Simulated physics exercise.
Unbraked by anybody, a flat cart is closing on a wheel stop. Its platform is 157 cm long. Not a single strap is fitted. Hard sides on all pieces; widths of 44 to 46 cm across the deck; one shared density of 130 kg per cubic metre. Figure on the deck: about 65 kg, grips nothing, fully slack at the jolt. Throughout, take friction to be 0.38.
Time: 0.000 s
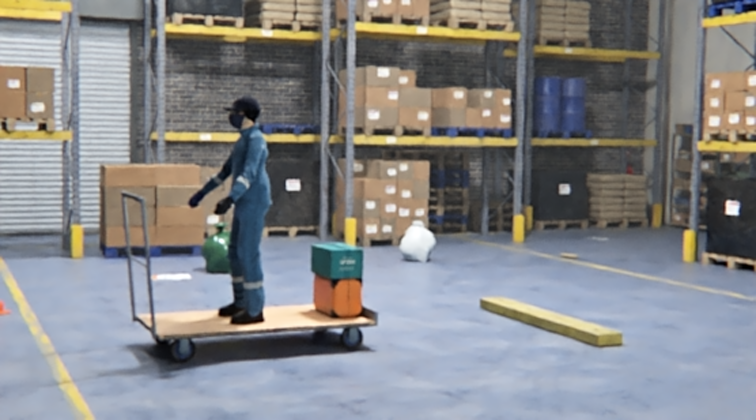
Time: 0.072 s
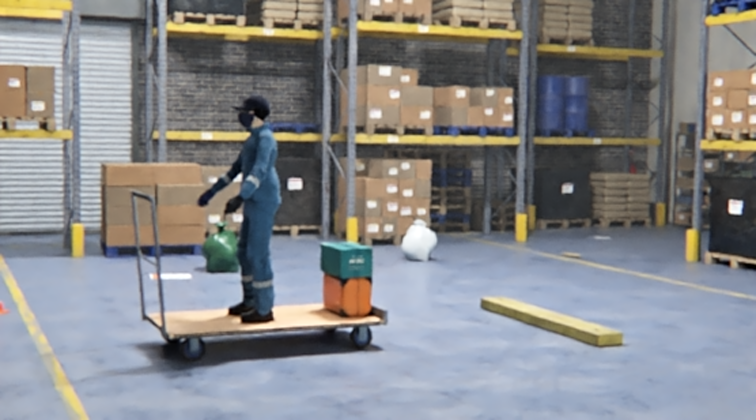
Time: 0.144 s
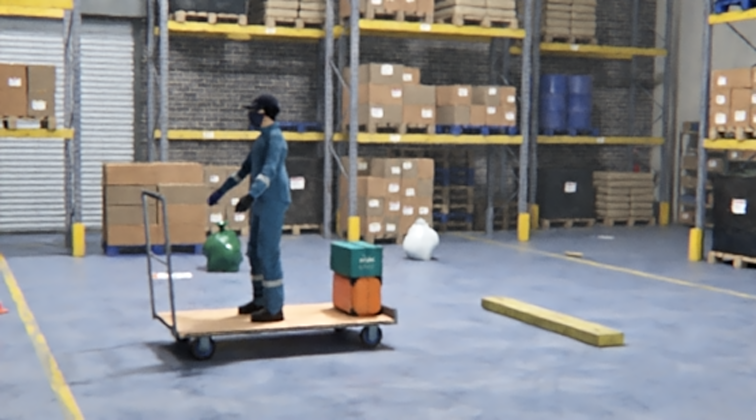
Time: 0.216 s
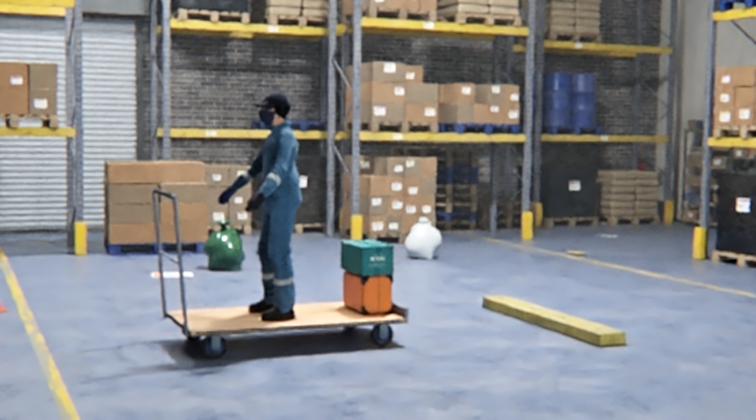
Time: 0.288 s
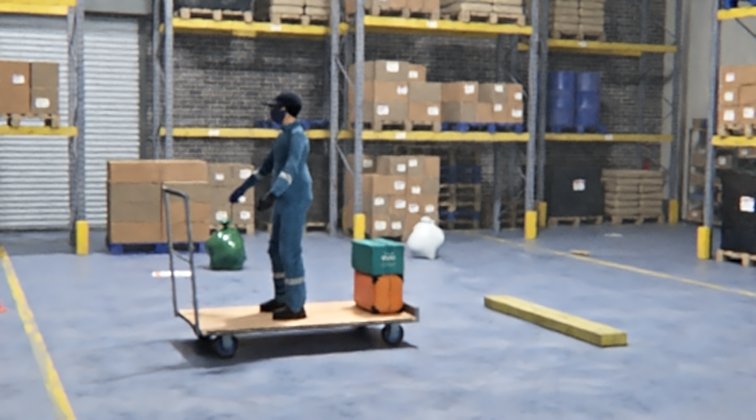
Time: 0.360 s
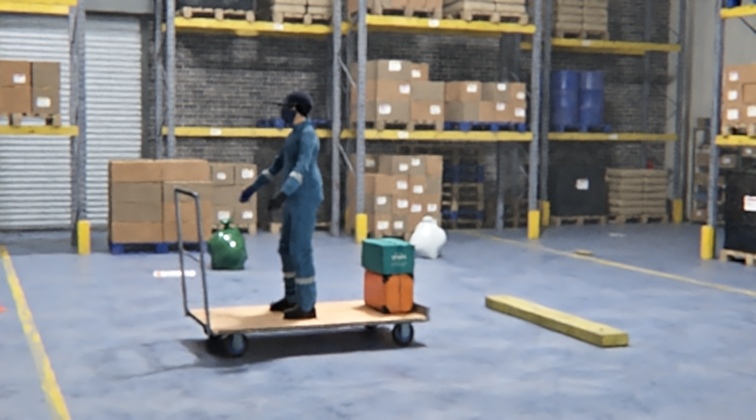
A worker in blue coveralls, dark cap and face covering stands on a flat cart in a warehouse, seen from the side at a slight distance. A teal box sits on an orange one at the deck's right end, with a yellow beam on the floor to the right and stacked cartons and racks behind. The cart rolls slowly rightward, carrying the worker, arms held forward toward the left-hand handle.
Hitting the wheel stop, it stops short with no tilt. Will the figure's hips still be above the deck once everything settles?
Yes, it does not quit the deck.
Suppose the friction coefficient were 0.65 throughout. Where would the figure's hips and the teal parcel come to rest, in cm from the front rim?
The hips would stop 10 cm behind the front rim, and the teal item 40 cm past it.
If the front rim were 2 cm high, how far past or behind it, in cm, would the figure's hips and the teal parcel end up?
Hips 20 behind, teal 40 past.
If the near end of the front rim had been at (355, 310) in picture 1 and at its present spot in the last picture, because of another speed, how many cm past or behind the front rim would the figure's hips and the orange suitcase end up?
Hips: 50 cm past; orange: 10 cm behind.
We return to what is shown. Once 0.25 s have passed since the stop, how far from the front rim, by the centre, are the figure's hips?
Behind the rim by about 50 cm.
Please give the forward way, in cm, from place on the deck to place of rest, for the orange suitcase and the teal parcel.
Forward shift in cm: Orange 0, teal 85.
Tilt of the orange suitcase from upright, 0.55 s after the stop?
I'd put the tilt at close to 0°.
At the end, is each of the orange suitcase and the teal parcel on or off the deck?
End result - orange: Stays; teal: Goes over.
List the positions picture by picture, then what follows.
In the first frame, hips (250, 200), teal parcel (337, 261), rim corner (376, 321); 0 cm covered, 167 to go.
In the second frame, hips (260, 199), teal parcel (346, 260), rim corner (386, 320); 9 cm covered, 158 to go.
In the third frame, hips (270, 198), teal parcel (356, 259), rim corner (396, 319); 17 cm covered, 150 to go.
In the fourth frame, hips (281, 196), teal parcel (367, 257), rim corner (407, 318); 26 cm covered, 141 to go.
In the fifth frame, hips (292, 195), teal parcel (377, 257), rim corner (418, 317); 35 cm covered, 132 to go.
In the sixth frame, hips (302, 195), teal parcel (387, 256), rim corner (428, 317); 44 cm covered, 124 to go. Speed about 1.2 m/s.
After 1.38 s the deck stops.
After 1.93 s the figure's hips are 16 cm behind the rim, near (531, 249) in the last picture's view.
After 2.38 s the figure's hips are 12 cm behind the rim, near (535, 249) in the last picture's view.
Final state at 4.6 s, past the rim, teal parcel; behind it, orange suitcase and the figure's hips.
